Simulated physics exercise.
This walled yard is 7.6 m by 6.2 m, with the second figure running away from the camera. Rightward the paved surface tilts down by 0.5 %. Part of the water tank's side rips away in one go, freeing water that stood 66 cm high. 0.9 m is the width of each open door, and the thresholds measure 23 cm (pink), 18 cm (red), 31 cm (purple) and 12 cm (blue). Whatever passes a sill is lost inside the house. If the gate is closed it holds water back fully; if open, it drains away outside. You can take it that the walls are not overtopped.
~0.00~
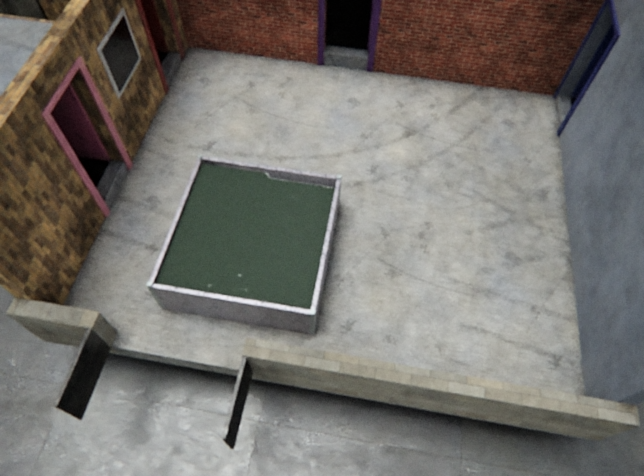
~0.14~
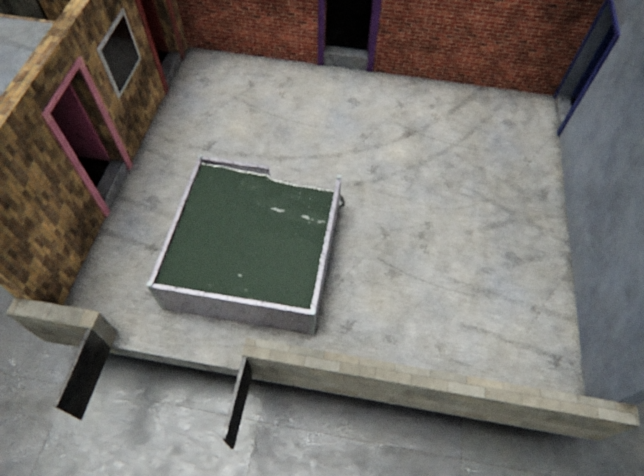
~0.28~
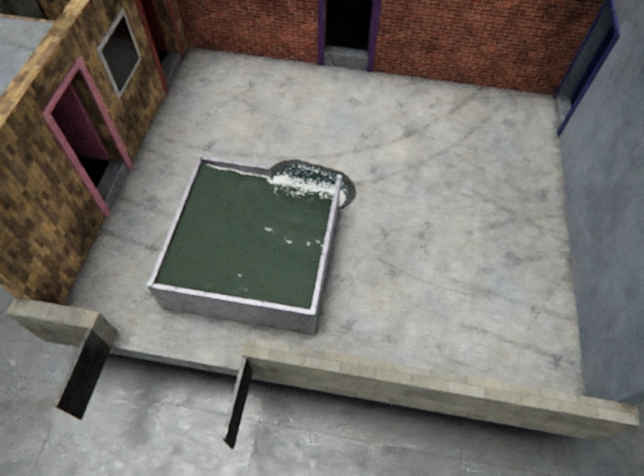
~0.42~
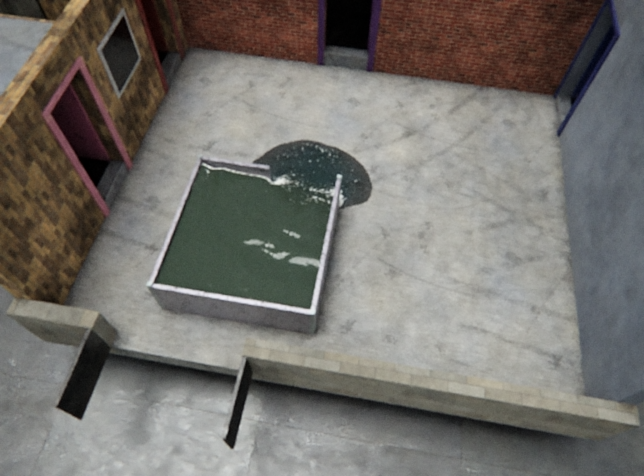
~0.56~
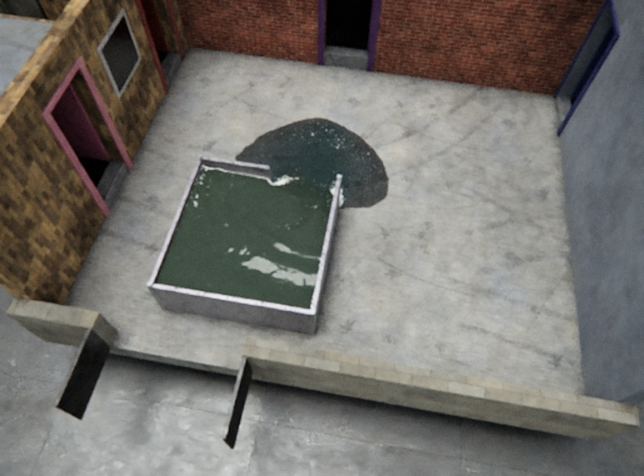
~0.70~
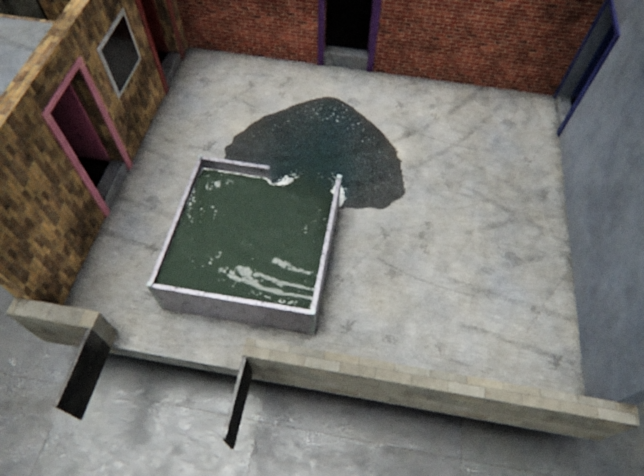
A square tank of green water breaks at its far corner and water spreads across the yard.
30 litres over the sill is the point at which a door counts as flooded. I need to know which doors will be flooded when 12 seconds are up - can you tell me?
Sure: The pink door will stay unflooded, the red door will stay unflooded, the purple door will stay unflooded, the blue door will be flooded.
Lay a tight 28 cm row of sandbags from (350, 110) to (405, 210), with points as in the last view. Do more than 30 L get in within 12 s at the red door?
Note, red vs limit: Higher.
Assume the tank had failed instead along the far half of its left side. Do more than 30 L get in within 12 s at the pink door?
Compared with the limit, pink is more.
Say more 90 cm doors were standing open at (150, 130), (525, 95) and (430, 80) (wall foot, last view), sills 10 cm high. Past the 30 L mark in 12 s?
Less, more, more.
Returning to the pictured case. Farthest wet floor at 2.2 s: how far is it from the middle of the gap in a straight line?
I'd put it close to 5.2 m.
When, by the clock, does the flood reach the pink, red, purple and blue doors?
Pink: 4.0 s; red: 2.8 s; purple: 0.9 s; blue: 2.6 s.
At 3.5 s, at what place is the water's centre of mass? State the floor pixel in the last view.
I'd say somewhere around (314, 169).
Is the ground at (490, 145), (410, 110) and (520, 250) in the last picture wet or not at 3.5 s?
Soaked, soaked, untouched.
After 1.4 s water covers 25 % of the floor and is deepest (38 cm) near (311, 197); pink door not reached, red door not reached, purple door 24 cm at the sill, 0 L in, blue door not reached.
After 2.2 s water covers 35 % of the floor and is deepest (32 cm) near (311, 197); pink door not reached, red door not reached, purple door 30 cm at the sill, 0 L in, blue door not reached.
After 3.5 s water covers 45 % of the floor and is deepest (28 cm) near (556, 113); pink door not reached, red door 18 cm at the sill, 1 L in, purple door 21 cm at the sill, 0 L in, blue door 28 cm at the sill, 59 L in.
After 7.0 s water covers 85 % of the floor and is deepest (18 cm) near (556, 113); pink door 3 cm at the sill, 0 L in, red door 12 cm at the sill, 5 L in, purple door 11 cm at the sill, 0 L in, blue door 17 cm at the sill, 190 L in.
After 12.0 s water covers 100 % of the floor and is deepest (10 cm) near (572, 412); pink door 4 cm at the sill, 0 L in, red door 5 cm at the sill, 5 L in, purple door 8 cm at the sill, 0 L in, blue door 10 cm at the sill, 203 L in.
